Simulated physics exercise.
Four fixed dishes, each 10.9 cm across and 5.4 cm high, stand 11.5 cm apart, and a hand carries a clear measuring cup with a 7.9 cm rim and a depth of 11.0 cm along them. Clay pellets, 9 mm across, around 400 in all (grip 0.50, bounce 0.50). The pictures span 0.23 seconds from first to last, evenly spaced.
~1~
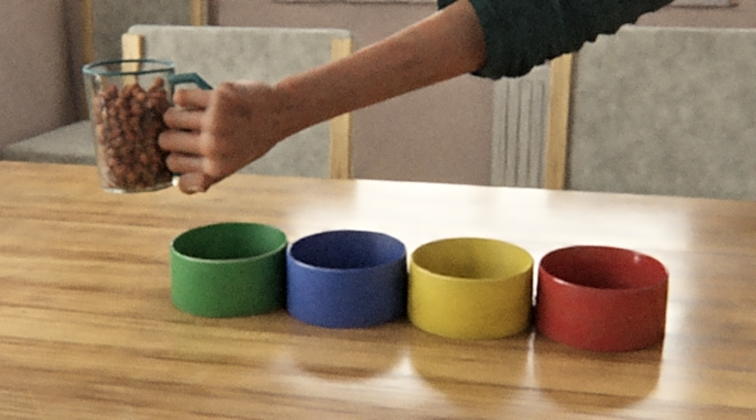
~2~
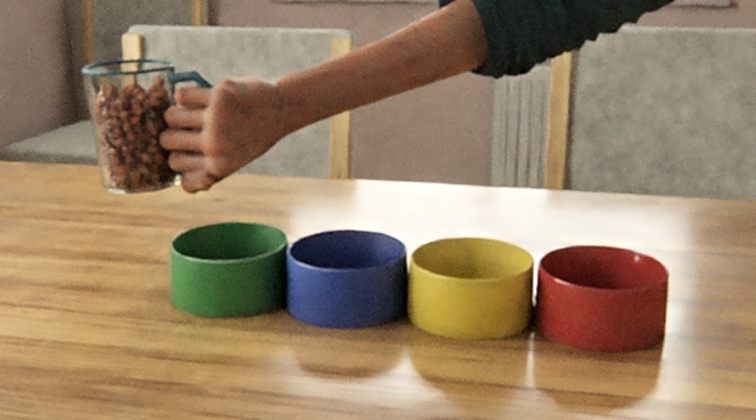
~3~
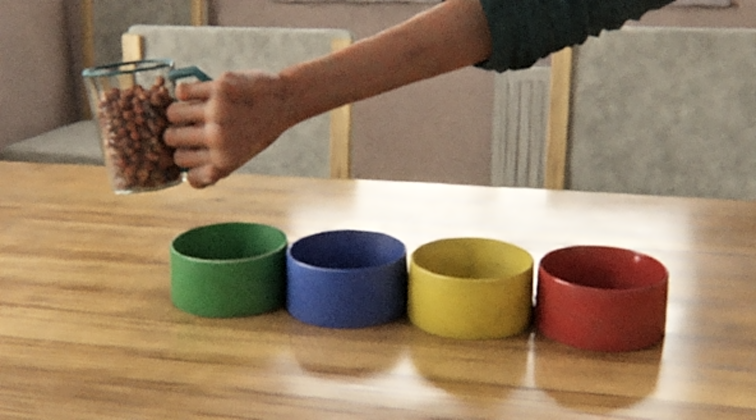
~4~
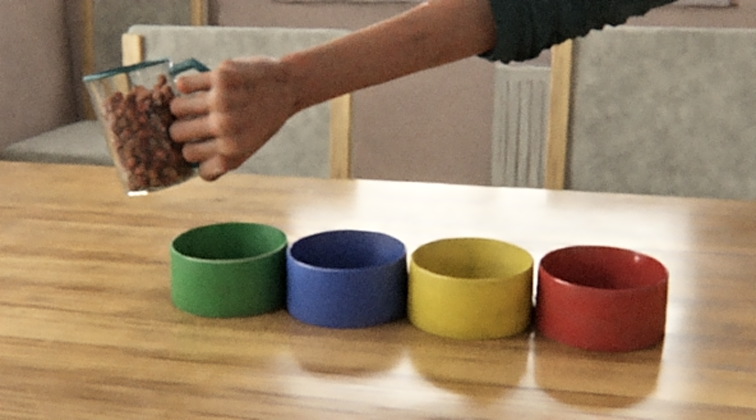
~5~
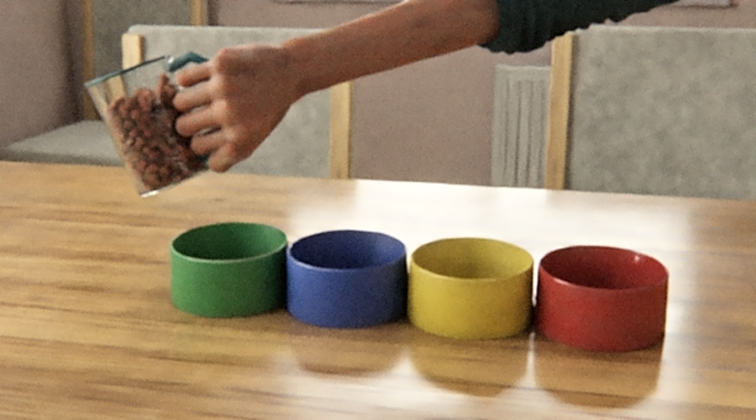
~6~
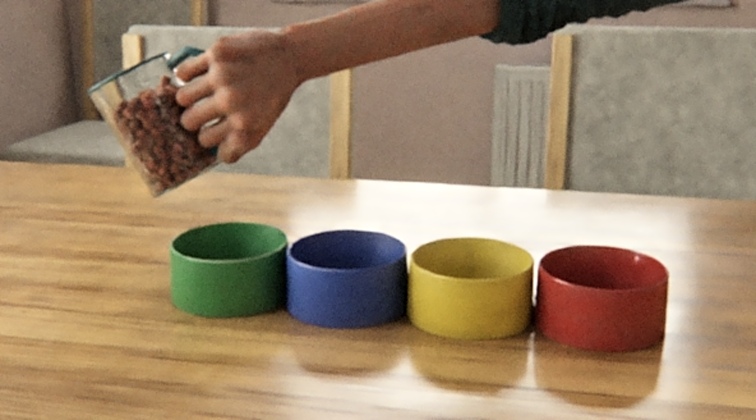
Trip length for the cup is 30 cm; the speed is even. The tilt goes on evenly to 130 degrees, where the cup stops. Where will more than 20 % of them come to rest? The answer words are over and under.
Red dish: Under. Blue dish: Under. Green dish: Over. Yellow dish: Under. Counter: Under.
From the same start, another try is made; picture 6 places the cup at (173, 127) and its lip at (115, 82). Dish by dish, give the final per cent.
Kept per dish: Red = 0, blue = 90, green = 0, yellow = 0.
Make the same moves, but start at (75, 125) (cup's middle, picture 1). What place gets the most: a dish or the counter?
Biggest portion: Counter.
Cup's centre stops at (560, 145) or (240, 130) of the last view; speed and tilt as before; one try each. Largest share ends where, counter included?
On the first run most goes to green, and on the second to green.
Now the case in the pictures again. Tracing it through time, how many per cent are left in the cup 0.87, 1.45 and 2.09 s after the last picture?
Going in order, it reads 5, then 0, and finally 0 per cent.
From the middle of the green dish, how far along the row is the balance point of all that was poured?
Near 1 cm, shifted toward decreasing x.
Then, 0.87 s after the last picture, tilt 130 degrees; cup holds 5 %, green 90 %.
Then, 1.45 s after the last picture, tilt 130 degrees; cup holds 0 %, green 95 %.
Then, 2.09 s after the last picture, tilt 130 degrees; cup holds 0 %, green 95 %.
In the end, red 0 %, blue 0 %, green 95 %, yellow 0 %, counter 5 %.
